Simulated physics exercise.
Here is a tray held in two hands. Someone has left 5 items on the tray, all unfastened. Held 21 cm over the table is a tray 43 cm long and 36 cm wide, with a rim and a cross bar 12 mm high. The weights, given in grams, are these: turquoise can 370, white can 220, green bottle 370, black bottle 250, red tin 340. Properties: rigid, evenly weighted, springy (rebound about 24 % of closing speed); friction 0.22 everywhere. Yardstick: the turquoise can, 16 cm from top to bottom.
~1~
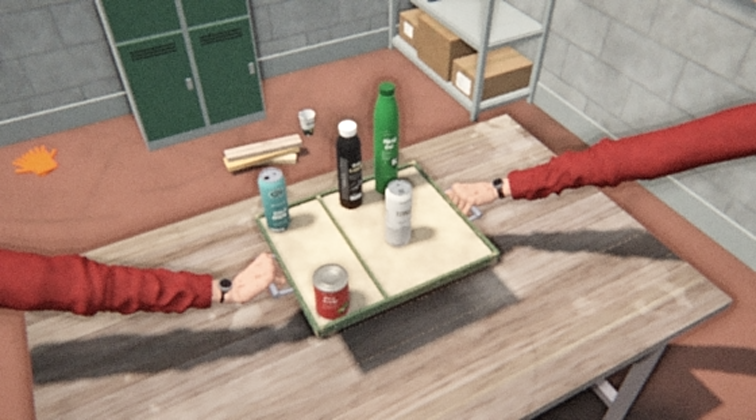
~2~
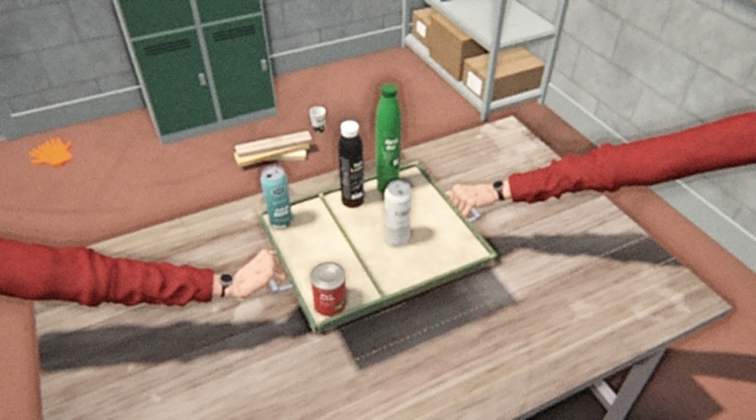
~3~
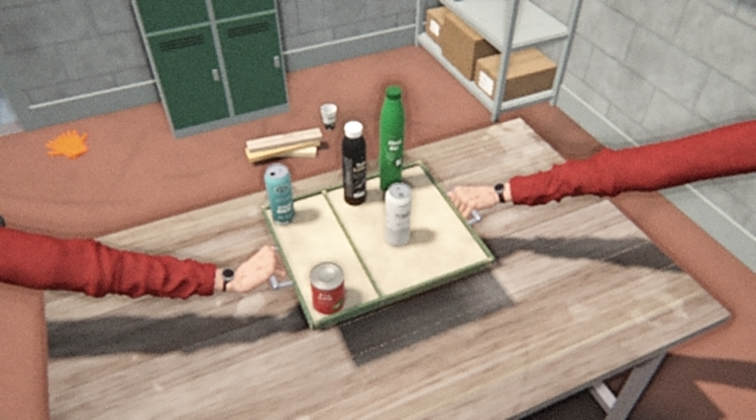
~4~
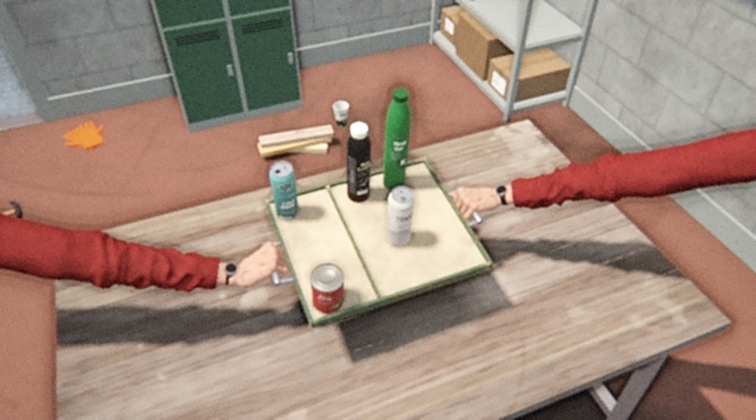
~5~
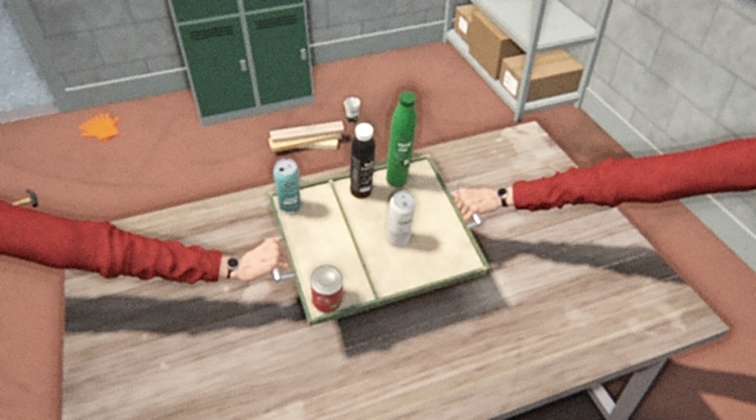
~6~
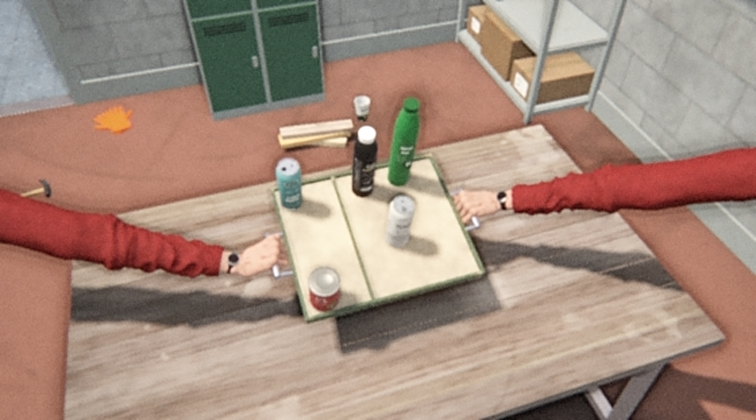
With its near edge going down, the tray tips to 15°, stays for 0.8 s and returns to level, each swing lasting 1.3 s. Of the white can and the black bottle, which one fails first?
The former of the two.
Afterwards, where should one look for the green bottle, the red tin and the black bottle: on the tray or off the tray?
At the end the green bottle remains on its base, the red tin remains on its base and the black bottle leaves its base.
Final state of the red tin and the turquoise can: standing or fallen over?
In the last frame the red tin remains up and the turquoise can remains up.
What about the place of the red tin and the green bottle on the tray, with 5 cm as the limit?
Red tin: Remains in place. Green bottle: Is displaced.
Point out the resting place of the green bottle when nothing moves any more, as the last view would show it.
It finishes around (431, 241).
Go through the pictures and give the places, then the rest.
Tray level; white can (399, 215); black bottle (349, 166), in the first frame.
Tray level; red tin (329, 290); turquoise can (277, 199), in the second frame.
Tray at 2°, near edge down; green bottle (392, 141); red tin (328, 289), in the third frame.
Tray at 6°, near edge down; turquoise can (285, 192); green bottle (397, 141), in the fourth frame.
Tray at 10°, near edge down; red tin (327, 289); turquoise can (288, 188), in the fifth frame.
Tray at 13°, near edge down; white can (400, 223); black bottle (364, 163), in the sixth frame.
Then, 0.70 s later than the last frame, tray at 15°, near edge down; black bottle 12 cm from its spot near (379, 203); white can 11 cm from its spot near (415, 265); green bottle on its side.
Then, 1.30 s later than the last frame, tray at 14°, near edge down; white can and black bottle now off the tray; green bottle on its side; turquoise can 22 cm from its spot.
When it is over, off the tray, white can and black bottle; lying over on the tray, green bottle; not toppled but over 5 cm from the start, turquoise can; red tin within 5 cm of the start. End places, in pixels of the last picture, white can near (480, 397), black bottle near (398, 341). White can went 0.90 s after the last picture; black bottle went 1.20 s after the last picture.
